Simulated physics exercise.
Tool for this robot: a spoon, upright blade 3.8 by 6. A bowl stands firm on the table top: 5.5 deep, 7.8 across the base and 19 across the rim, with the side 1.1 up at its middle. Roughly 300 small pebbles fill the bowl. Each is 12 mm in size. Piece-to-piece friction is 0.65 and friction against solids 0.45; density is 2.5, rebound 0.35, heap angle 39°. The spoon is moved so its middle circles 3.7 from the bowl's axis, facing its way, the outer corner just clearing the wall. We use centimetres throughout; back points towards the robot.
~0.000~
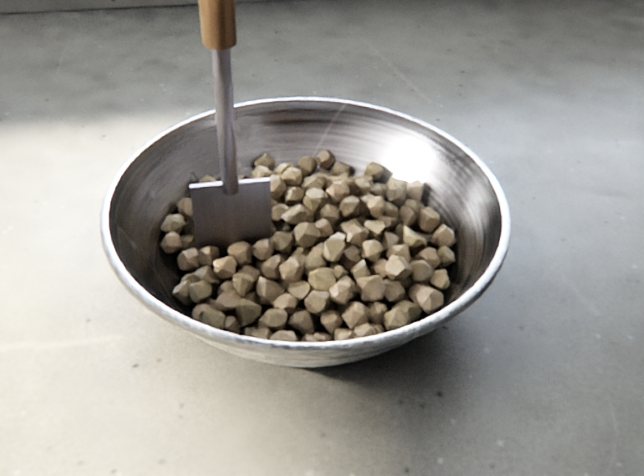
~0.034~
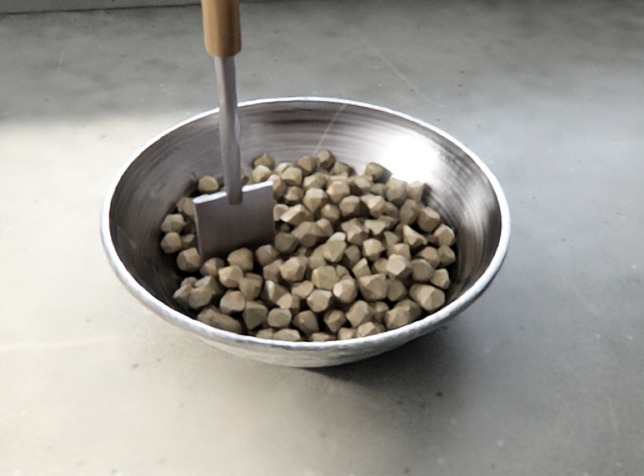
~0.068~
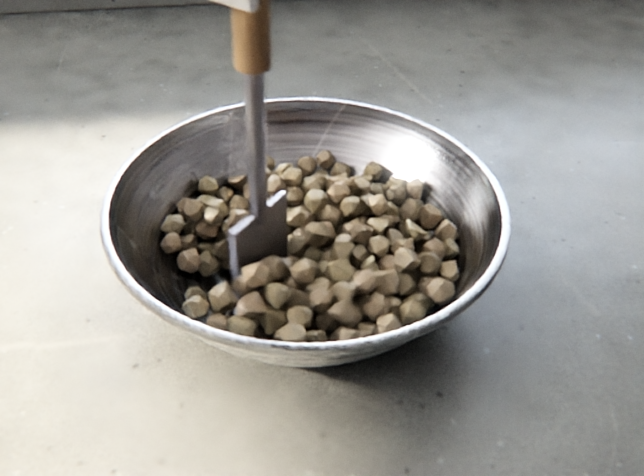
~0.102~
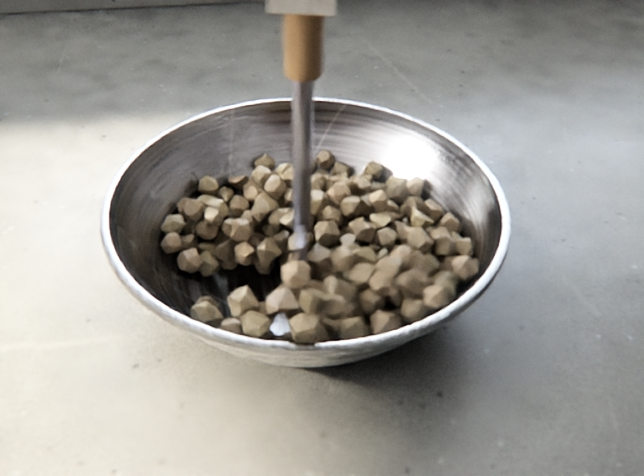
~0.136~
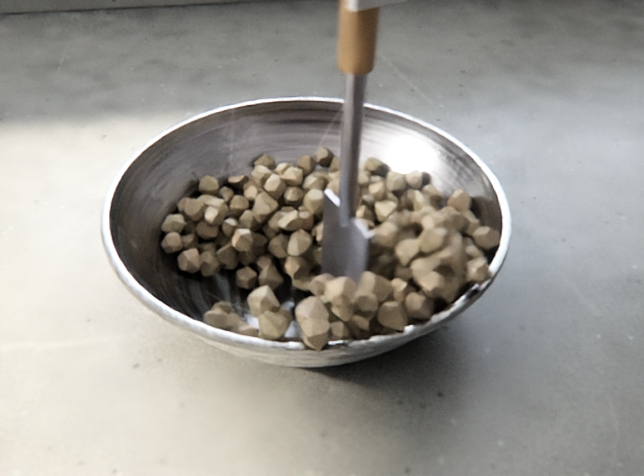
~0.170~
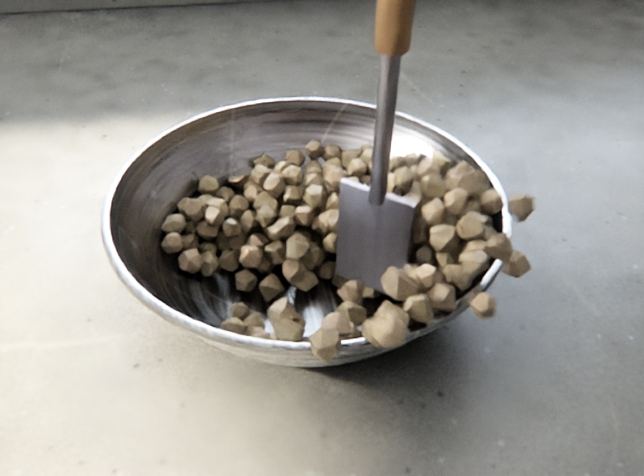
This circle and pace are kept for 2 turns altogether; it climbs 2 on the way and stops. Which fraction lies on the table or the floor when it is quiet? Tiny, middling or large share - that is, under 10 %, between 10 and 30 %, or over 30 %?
The share is middling, between 10 and 30 %.
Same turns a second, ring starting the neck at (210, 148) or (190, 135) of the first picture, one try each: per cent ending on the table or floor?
Roughly 35 % and 40 %.
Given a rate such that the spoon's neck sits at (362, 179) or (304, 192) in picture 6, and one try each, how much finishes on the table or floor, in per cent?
It comes to roughly 15 per cent and then 5 per cent.
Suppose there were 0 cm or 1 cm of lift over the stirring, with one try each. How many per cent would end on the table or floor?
35 % and 25 %.
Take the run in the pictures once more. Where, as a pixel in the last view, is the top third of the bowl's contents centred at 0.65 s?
(334, 204).
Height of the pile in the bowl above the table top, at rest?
Top height: Around 5.5 cm.
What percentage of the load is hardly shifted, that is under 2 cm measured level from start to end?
Result: Close to 5 per cent of the load.
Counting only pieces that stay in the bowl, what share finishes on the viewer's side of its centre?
About 45 %.
After 0.41 s, 5° round, highest piece 8 above the table; 248 in the bowl, 38 on the table or floor, 13 in flight or on the tool.
After 0.65 s, 229° round, highest piece 6 above the table; 241 in the bowl, 56 on the table or floor, 2 in flight or on the tool.
After 0.97 s, 0° round, highest piece 6 above the table; 236 in the bowl, 63 on the table or floor.
After 1.67 s, 0° round, highest piece 6 above the table; 236 in the bowl, 63 on the table or floor.
In the end, 236 in the bowl, 63 on the table or floor. That is 21 % on the table or floor.
